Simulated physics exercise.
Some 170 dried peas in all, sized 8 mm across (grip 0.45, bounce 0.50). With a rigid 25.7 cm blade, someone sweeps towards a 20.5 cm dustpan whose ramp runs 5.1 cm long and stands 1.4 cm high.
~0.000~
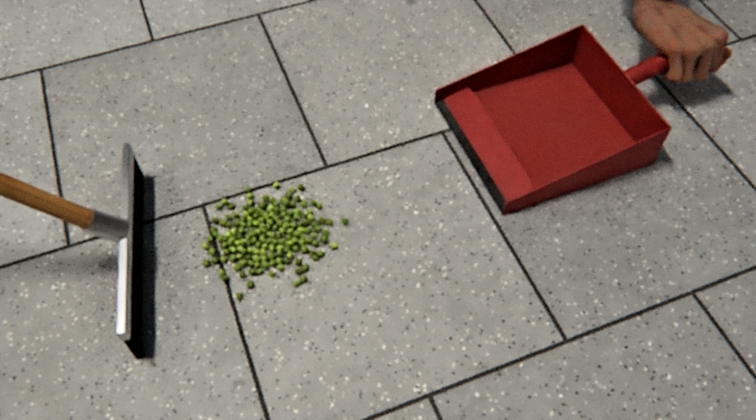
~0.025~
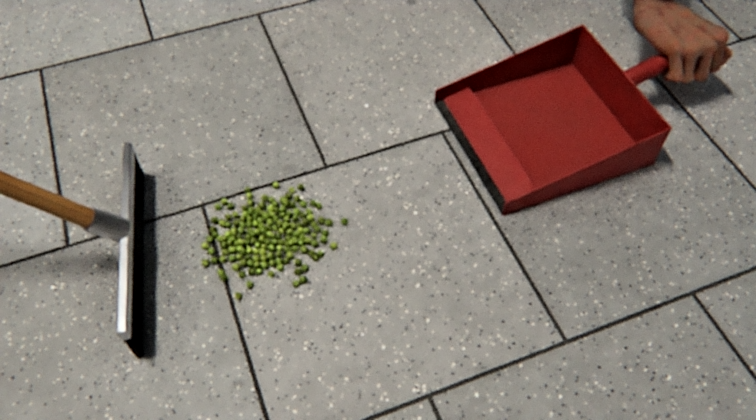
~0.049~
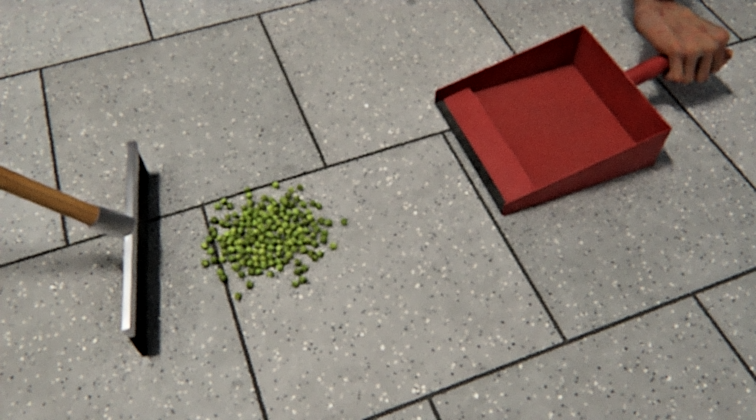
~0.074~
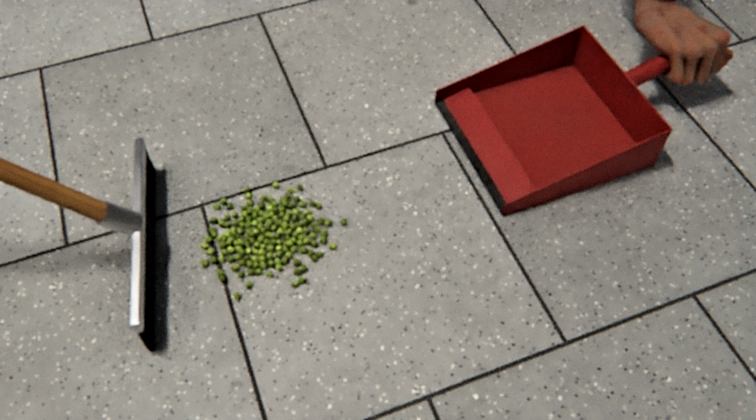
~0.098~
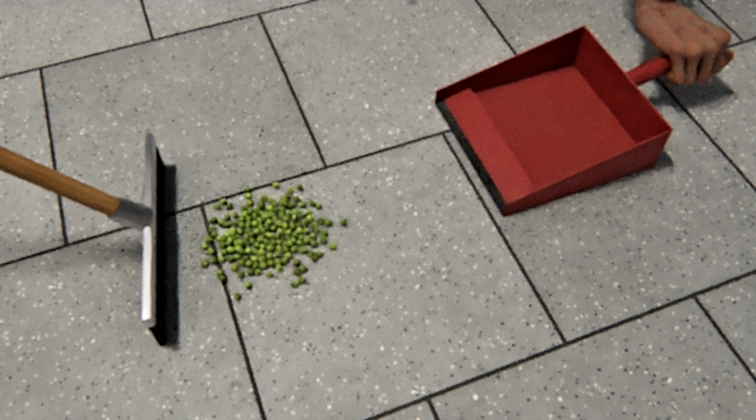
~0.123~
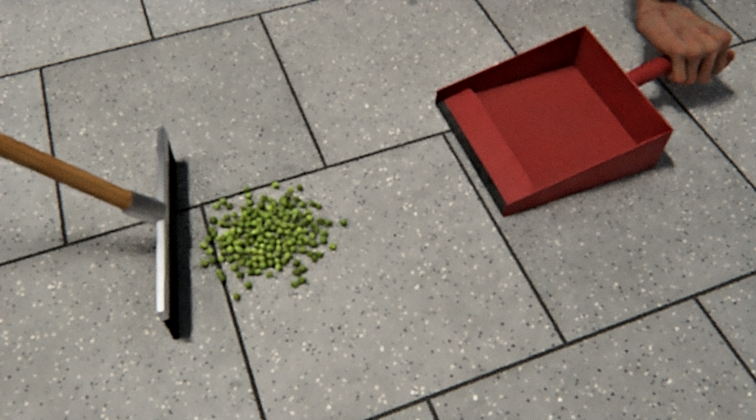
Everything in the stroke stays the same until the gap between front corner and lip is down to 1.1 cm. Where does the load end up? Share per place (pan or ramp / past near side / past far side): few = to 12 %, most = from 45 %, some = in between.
Shares - pan: Few, near side: Some, far side: Few.
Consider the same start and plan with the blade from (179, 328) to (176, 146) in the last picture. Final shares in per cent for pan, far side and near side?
That ends as pan 20, far 0, and near 45.
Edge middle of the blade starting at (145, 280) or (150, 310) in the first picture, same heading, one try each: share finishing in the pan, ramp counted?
10 and 15 per cent, roughly.
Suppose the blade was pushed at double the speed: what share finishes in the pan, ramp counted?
Roughly 25 in a hundred.
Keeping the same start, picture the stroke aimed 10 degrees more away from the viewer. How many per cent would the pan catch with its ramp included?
The pan, ramp included, would get around 0 per cent.
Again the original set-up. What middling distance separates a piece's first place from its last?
Median: Approx. 26 cm.
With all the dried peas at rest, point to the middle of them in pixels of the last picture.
Approximately (467, 172) in the last view.
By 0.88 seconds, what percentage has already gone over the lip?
10 %.
Then, at 0.40 s, middle of the blade 21 cm from the lip; 0 % over the lip, far side 0 %, near side 10 %.
After 0.58 s, middle of the blade 10 cm from the lip; 0 % over the lip, far side 0 %, near side 20 %.
Then, at 0.88 s, middle of the blade 4 cm from the lip; 10 % over the lip, far side 5 %, near side 25 %.
At rest (1.7 s), pan 5 %, near side 25 %, far side 5 %, in front of the lip or behind the blade 60 %.
